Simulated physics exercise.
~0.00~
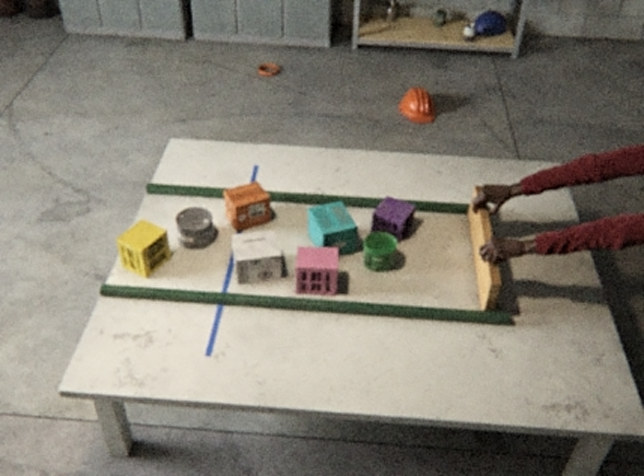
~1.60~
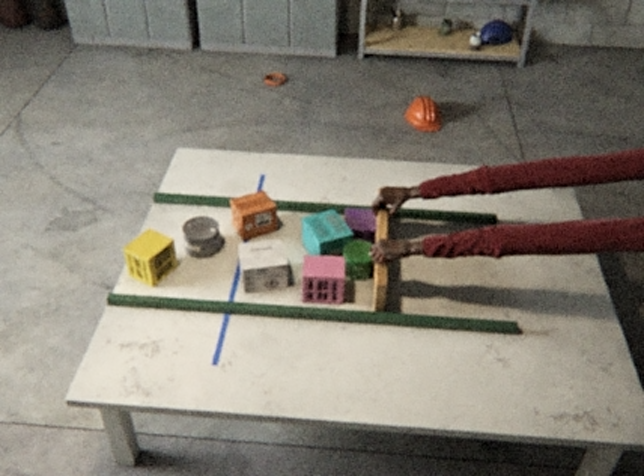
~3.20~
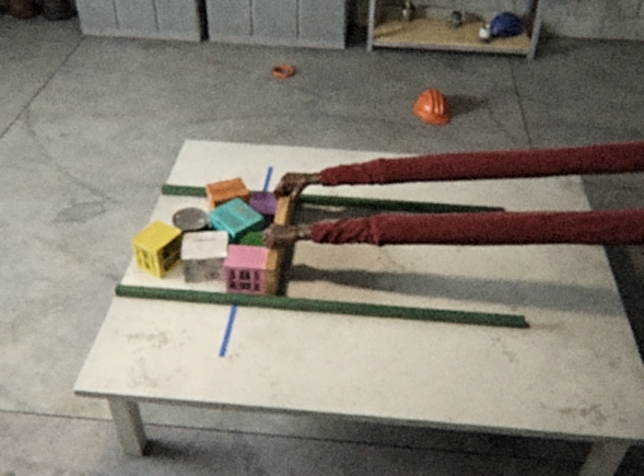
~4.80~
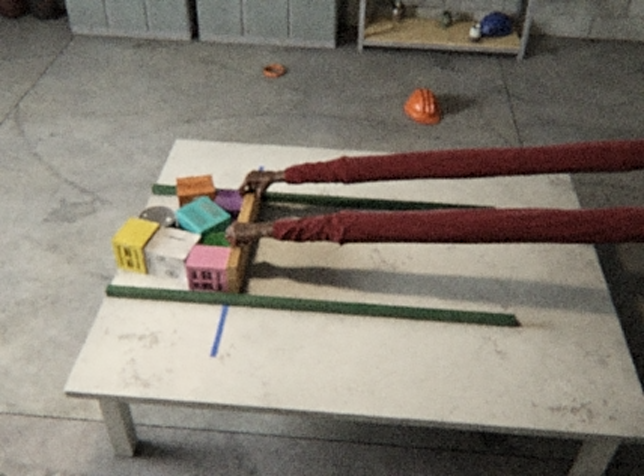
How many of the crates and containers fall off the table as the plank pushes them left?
None of them fall off. They end up bunched together on the table between the green rails, just left of the plank.
